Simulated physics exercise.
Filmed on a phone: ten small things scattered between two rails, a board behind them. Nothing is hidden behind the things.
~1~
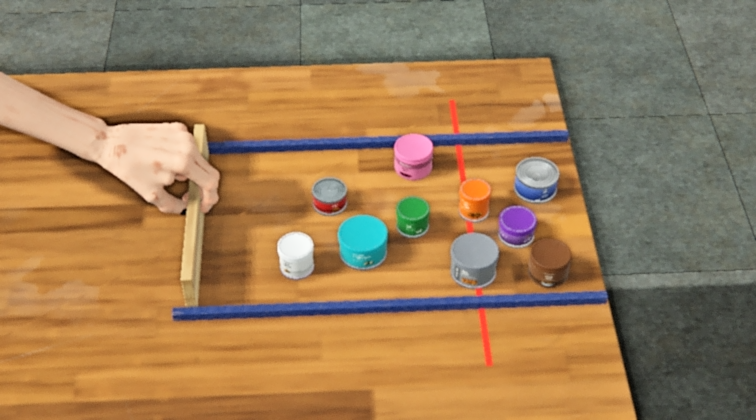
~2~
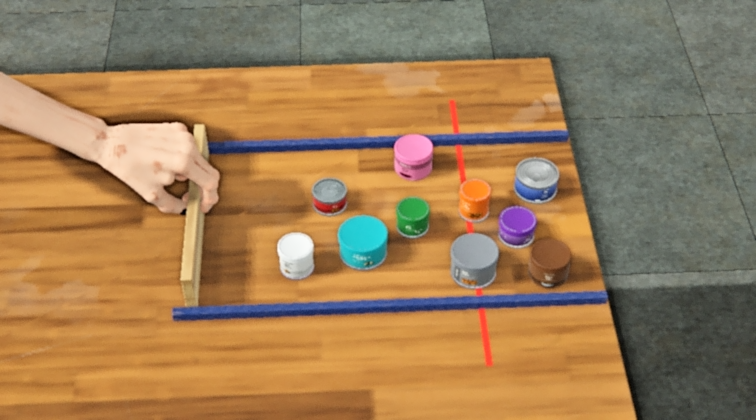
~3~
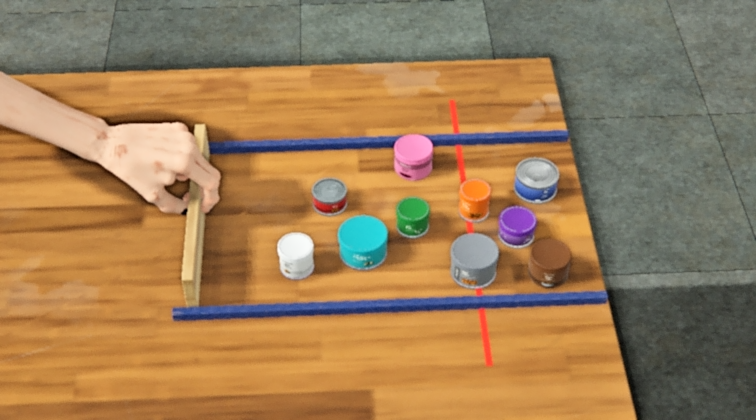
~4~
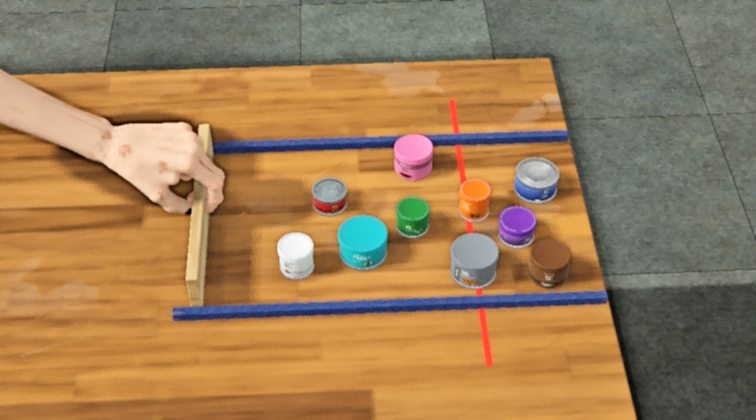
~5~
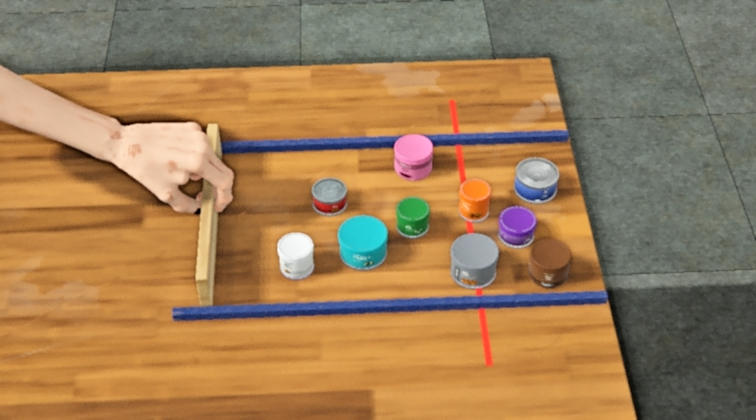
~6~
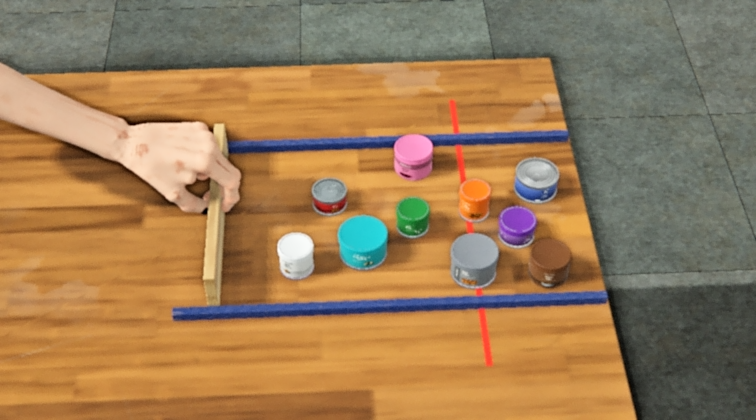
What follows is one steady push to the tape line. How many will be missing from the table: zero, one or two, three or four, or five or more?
Here the number that fall off is zero.
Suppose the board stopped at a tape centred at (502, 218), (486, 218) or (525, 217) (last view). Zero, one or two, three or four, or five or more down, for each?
For each place: 1 or 2; no fall at all; just one or two.
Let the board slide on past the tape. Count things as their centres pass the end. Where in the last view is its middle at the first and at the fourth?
Near (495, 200) and (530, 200).
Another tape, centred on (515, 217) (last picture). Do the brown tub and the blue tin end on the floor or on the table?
The brown tub drops off; the blue tin survives.
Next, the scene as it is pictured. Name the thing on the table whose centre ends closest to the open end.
That is the brown tub.
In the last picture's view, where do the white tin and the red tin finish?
The white tin at (493, 254), the red tin at (481, 182).
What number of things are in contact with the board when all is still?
4 of them.
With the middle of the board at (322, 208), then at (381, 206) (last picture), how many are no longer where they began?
The counts are 3 and 4.
Soon after, none off yet; blue tin at rest near (536, 181); brown tub at rest near (549, 264); purple pot at rest near (517, 227).
At rest, the number that fall off is zero.
